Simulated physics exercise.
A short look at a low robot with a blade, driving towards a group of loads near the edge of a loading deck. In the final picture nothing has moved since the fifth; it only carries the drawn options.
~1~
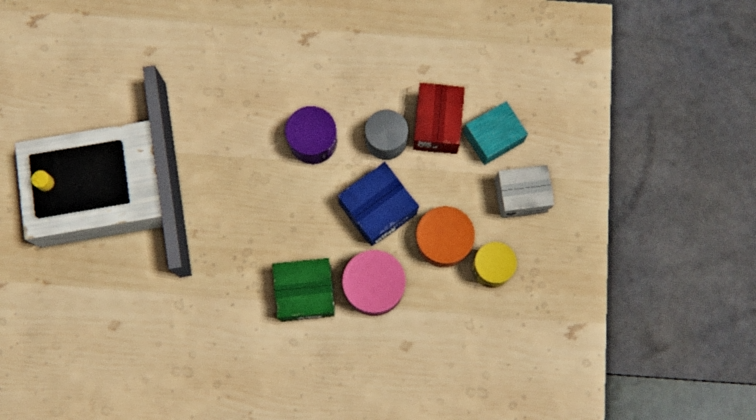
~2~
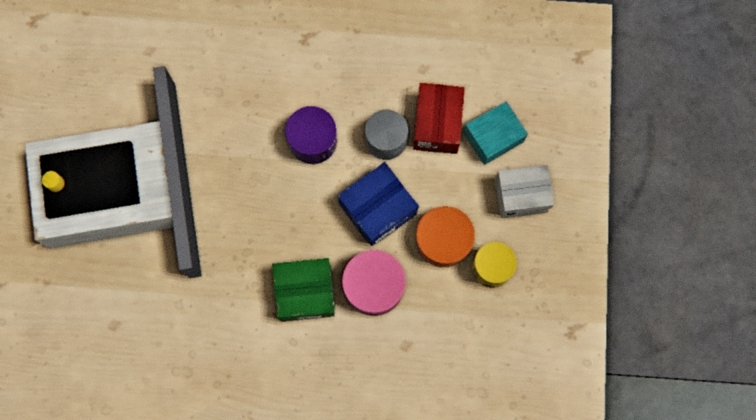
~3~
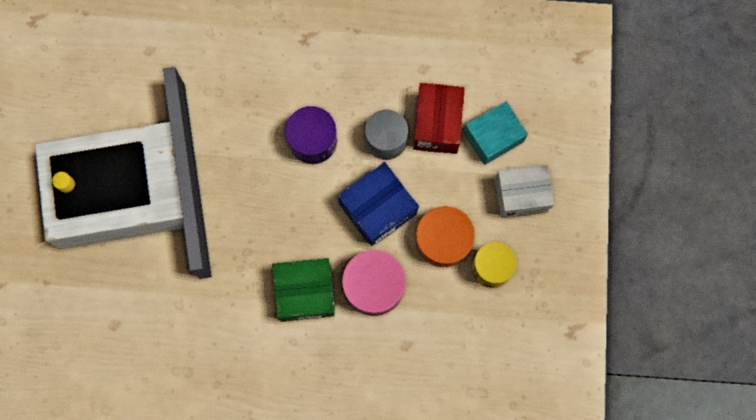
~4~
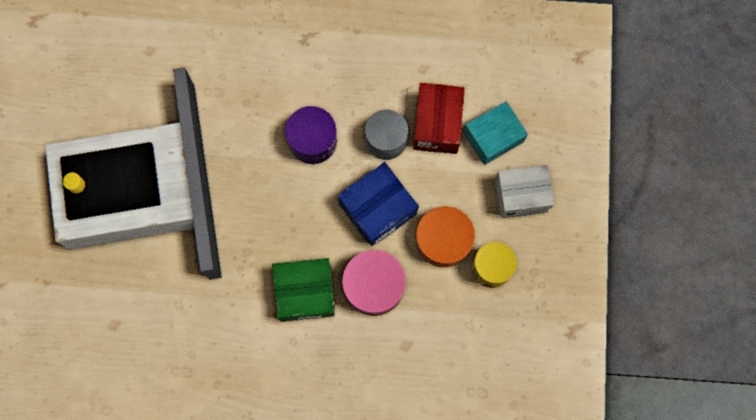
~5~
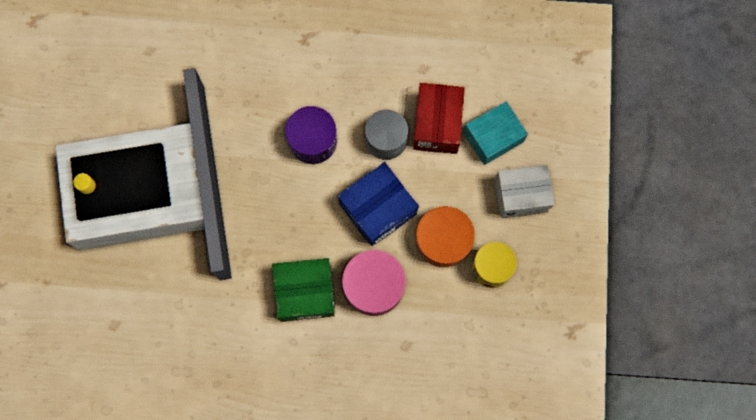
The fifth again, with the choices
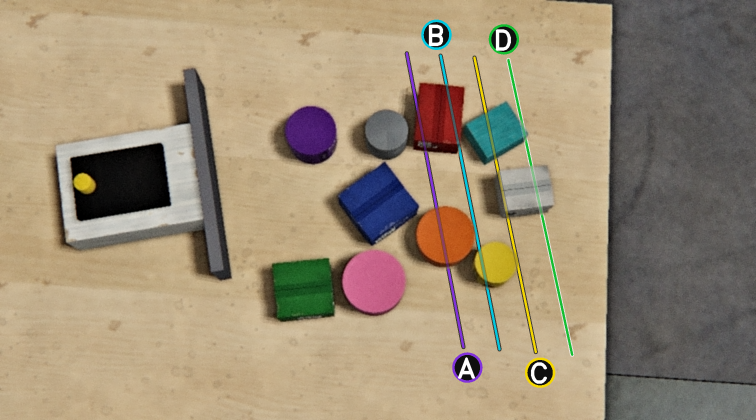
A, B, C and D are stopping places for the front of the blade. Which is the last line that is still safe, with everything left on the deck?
The farthest safe stop is C.
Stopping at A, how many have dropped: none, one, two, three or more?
The count is none.
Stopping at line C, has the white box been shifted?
By then, yes.
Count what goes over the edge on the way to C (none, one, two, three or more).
The count is none.
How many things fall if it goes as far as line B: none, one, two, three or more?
The count is none.
On the marked copy, A at (434, 195); B at (469, 197); C at (504, 200); D at (539, 202).
Following C. Soon after the start, robot (237, 188); green parcel (361, 300); pink pail (425, 293).
Later, robot (346, 195); turquoise crate (575, 133); red box (526, 106).
In the end, robot (430, 201); turquoise crate (610, 135); white box (589, 185); nothing has fallen.
As for the rest, A is safe but short; B is safe but short; D drops the white box and turquoise crate.
